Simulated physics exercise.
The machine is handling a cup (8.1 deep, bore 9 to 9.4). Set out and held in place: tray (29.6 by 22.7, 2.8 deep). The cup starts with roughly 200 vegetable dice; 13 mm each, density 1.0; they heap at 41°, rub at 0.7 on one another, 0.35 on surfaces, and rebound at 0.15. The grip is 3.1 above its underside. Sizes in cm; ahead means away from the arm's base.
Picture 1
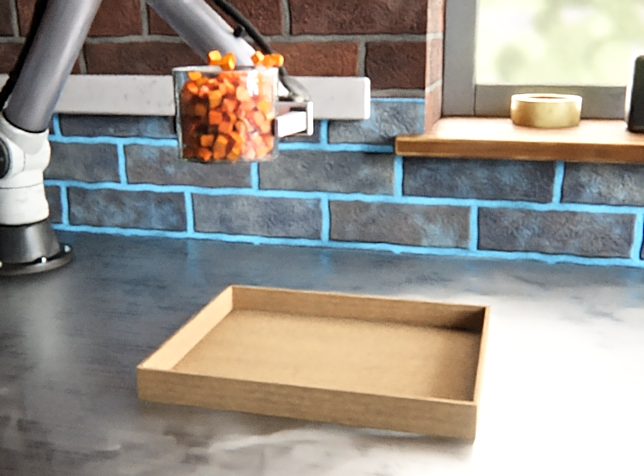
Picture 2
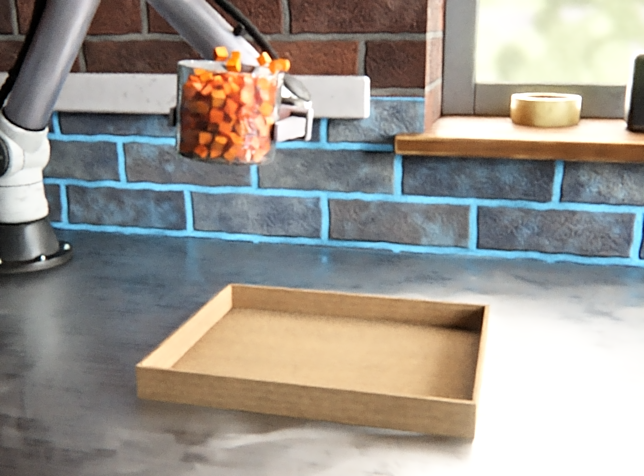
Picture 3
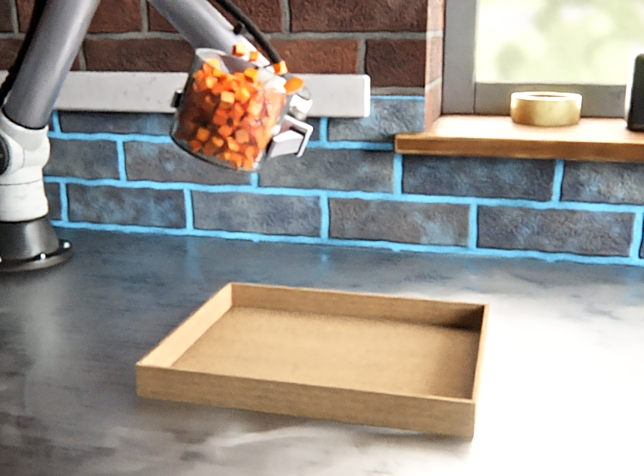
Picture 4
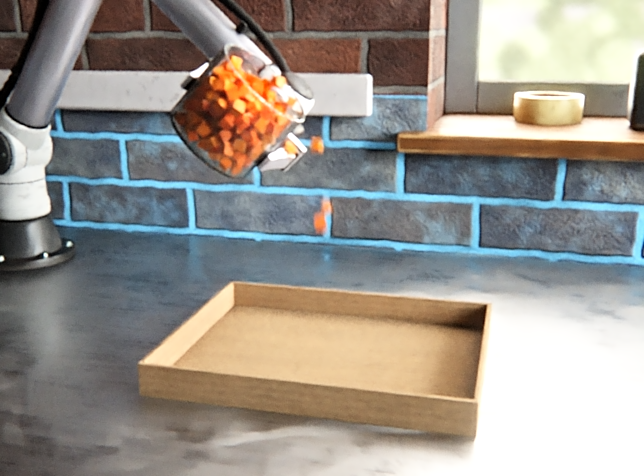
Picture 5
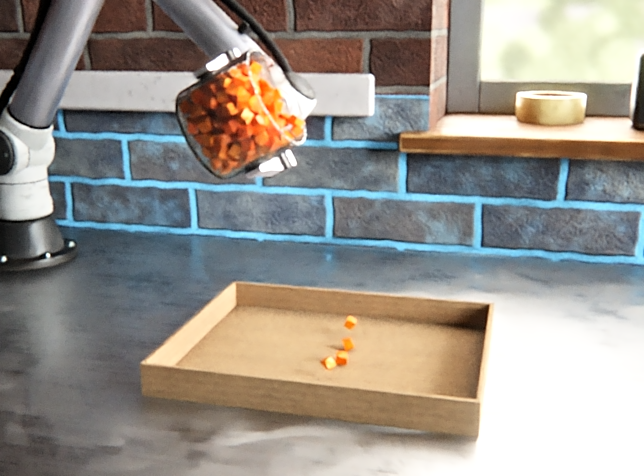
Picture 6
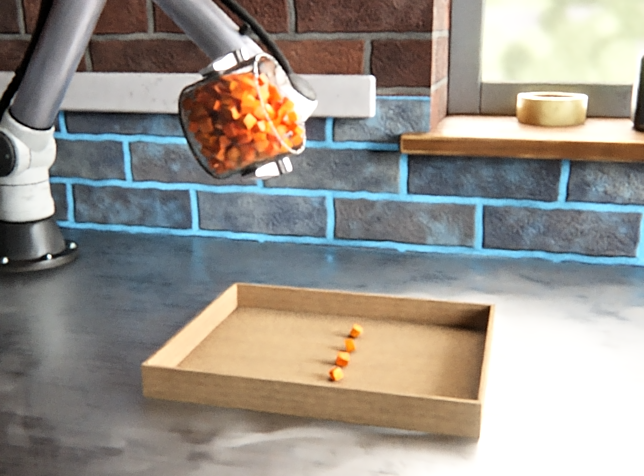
A robot arm held a clear cup heaped with orange vegetable dice above a wooden tray and tilted it steadily forward, and four pieces dropped out and landed in a short line in the tray.
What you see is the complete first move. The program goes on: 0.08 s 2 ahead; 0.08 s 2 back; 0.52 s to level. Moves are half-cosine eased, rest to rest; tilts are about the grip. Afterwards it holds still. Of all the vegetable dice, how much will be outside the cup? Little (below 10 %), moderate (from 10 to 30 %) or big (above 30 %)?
Share outside the cup: Moderate (from 10 to 30 %).
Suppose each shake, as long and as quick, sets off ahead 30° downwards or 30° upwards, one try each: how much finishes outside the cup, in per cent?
About 10 and 25 per cent.
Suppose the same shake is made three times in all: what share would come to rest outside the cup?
Then about 35 per cent.
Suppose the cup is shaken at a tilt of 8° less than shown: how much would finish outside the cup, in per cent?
It would be near 10 per cent.
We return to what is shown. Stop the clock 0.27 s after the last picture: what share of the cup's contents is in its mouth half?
About 50 per cent.
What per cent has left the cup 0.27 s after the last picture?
Near 15 per cent so far.
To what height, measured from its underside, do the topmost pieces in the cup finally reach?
Roughly 8.0 cm.
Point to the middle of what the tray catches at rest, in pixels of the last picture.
Around (366, 359).
Then, 0.27 s later, tilted 61° forward, highest piece 27 above the table; 165 in the cup, 11 in the tray, 21 in flight or on a rim.
Then, 0.54 s later, tilted 11° forward, highest piece 29 above the table; 159 in the cup, 38 in the tray.
Then, 0.88 s later, level, highest piece 28 above the table; 159 in the cup, 38 in the tray.
Then, 1.93 s later, level, highest piece 28 above the table; 159 in the cup, 38 in the tray.
At rest, 159 in the cup, 38 in the tray. That is 19 % outside the cup.
